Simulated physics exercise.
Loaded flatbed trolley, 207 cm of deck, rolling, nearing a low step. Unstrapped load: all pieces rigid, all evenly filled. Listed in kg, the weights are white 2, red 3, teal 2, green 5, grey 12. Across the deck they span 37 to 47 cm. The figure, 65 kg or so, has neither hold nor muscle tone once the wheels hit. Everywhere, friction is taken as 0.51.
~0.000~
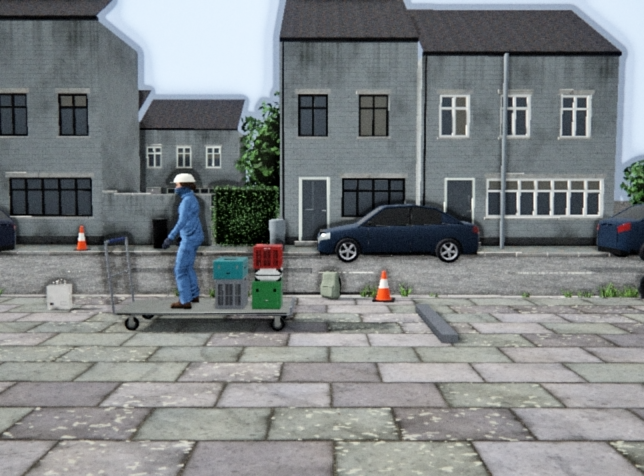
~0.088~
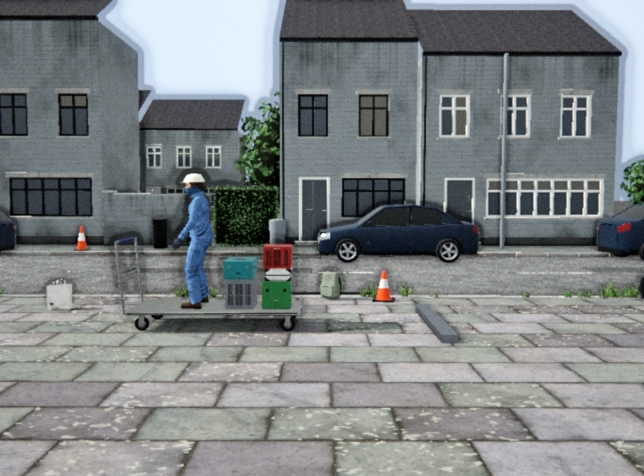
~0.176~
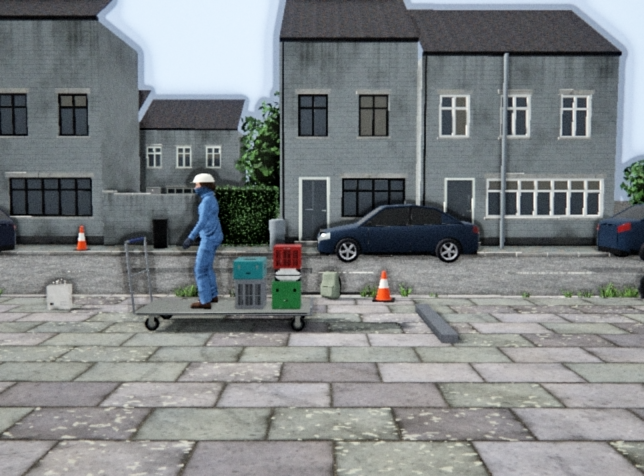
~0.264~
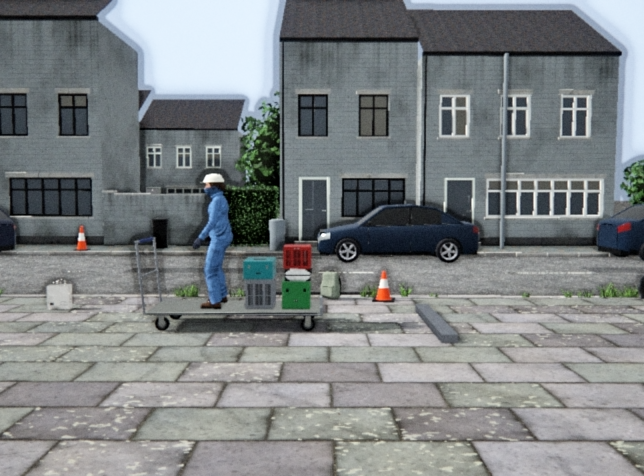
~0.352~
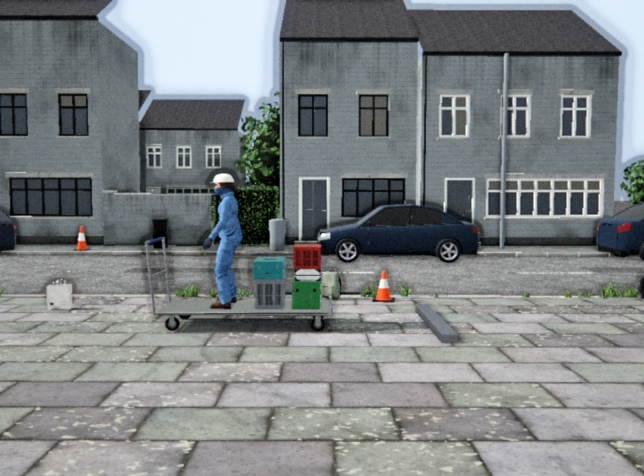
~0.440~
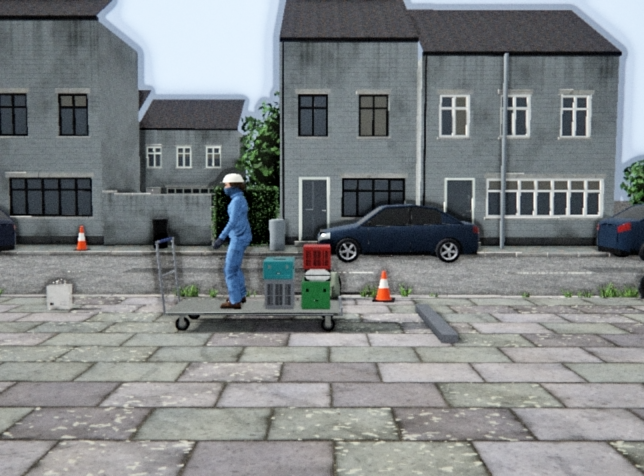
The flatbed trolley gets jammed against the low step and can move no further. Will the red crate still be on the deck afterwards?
No, it comes off the front.
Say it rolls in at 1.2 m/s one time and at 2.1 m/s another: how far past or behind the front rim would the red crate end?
20 cm behind, then 210 cm past.
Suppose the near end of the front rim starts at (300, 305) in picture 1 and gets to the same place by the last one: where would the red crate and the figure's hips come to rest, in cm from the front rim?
So the red one stops 10 cm short of the front rim, while the hips end up 110 cm behind it.
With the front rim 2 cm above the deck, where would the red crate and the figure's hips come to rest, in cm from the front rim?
Rest positions from the front rim: Red 60 cm past; hips 50 cm behind.
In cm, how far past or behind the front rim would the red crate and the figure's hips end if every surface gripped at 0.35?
With that grip, red stops 50 cm past and the hips 110 cm behind the front rim.
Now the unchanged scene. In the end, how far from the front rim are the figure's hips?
They settle some 50 centimetres behind the rim.
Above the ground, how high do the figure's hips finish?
They end up some 75 cm off the ground.
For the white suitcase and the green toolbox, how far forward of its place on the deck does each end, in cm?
White 55 cm forward, green 10 cm forward.
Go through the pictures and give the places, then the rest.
In the first picture, red crate (268, 256), grey crate (232, 291), rim corner (291, 312); 176 cm still to roll.
In the second picture, red crate (278, 256), grey crate (242, 291), rim corner (301, 312); 164 cm still to roll.
In the third picture, red crate (288, 256), grey crate (251, 291), rim corner (311, 313); 152 cm still to roll.
In the fourth picture, red crate (298, 256), grey crate (261, 291), rim corner (321, 313); 140 cm still to roll.
In the fifth picture, red crate (307, 256), grey crate (271, 291), rim corner (331, 313); 128 cm still to roll.
In the sixth picture, red crate (317, 256), grey crate (280, 291), rim corner (342, 313); 116 cm still to roll. Speed about 1.4 m/s.
The wheels strike at 1.28 s.
After 1.83 s the red crate is 9 cm past the rim, tilted 10°, near (443, 258) in the last picture's view.
After 2.28 s the red crate is 50 cm past the rim, tilted 90°, near (473, 312) in the last picture's view.
After 5.3 s, past the rim, white suitcase, red crate and teal toolbox; behind it, green toolbox, grey crate and the figure's hips.
